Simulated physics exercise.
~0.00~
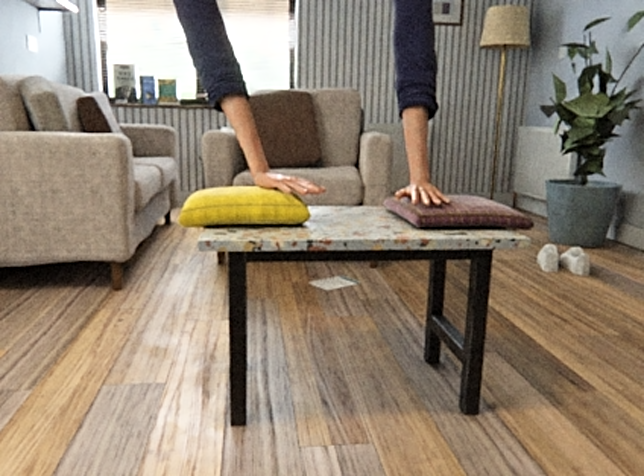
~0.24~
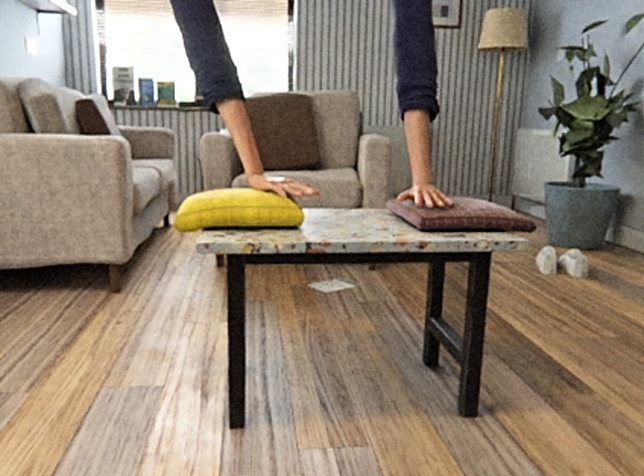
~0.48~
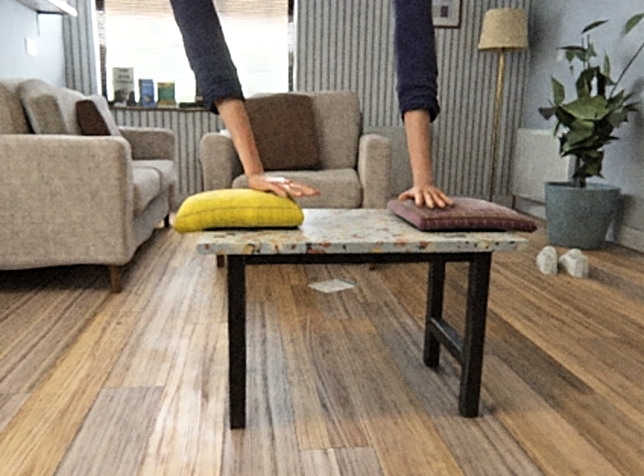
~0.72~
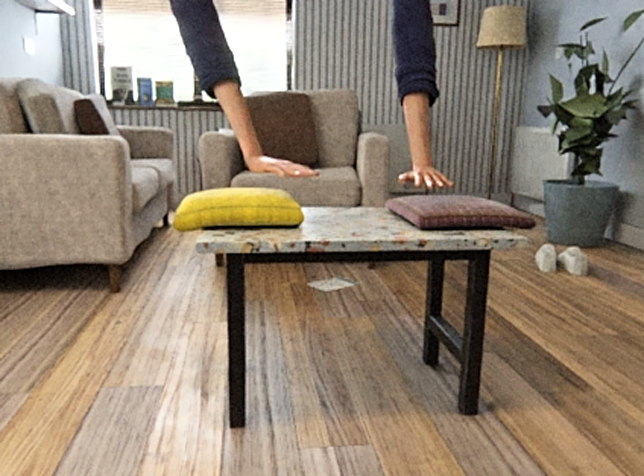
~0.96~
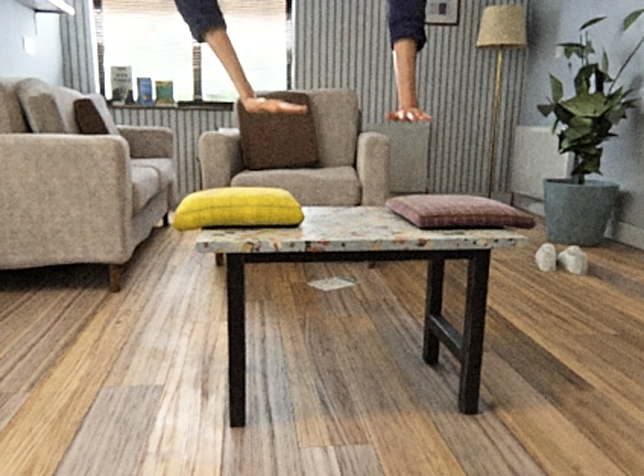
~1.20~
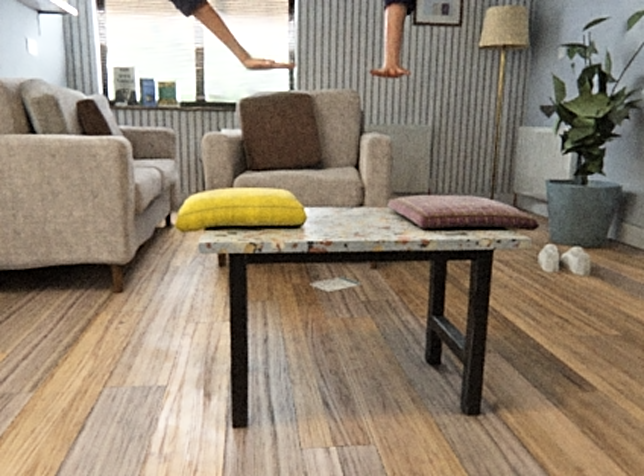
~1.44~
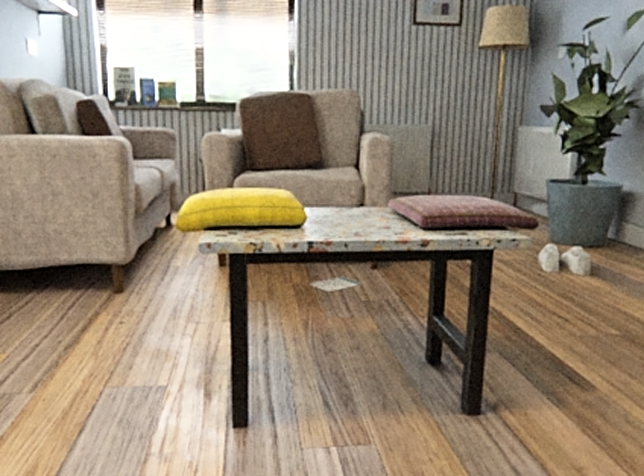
In a living room, a pair of hands rested on a yellow cushion at the left and a brown cushion at the right of a small speckled table, then lifted away out of view, leaving both cushions sitting still on top.
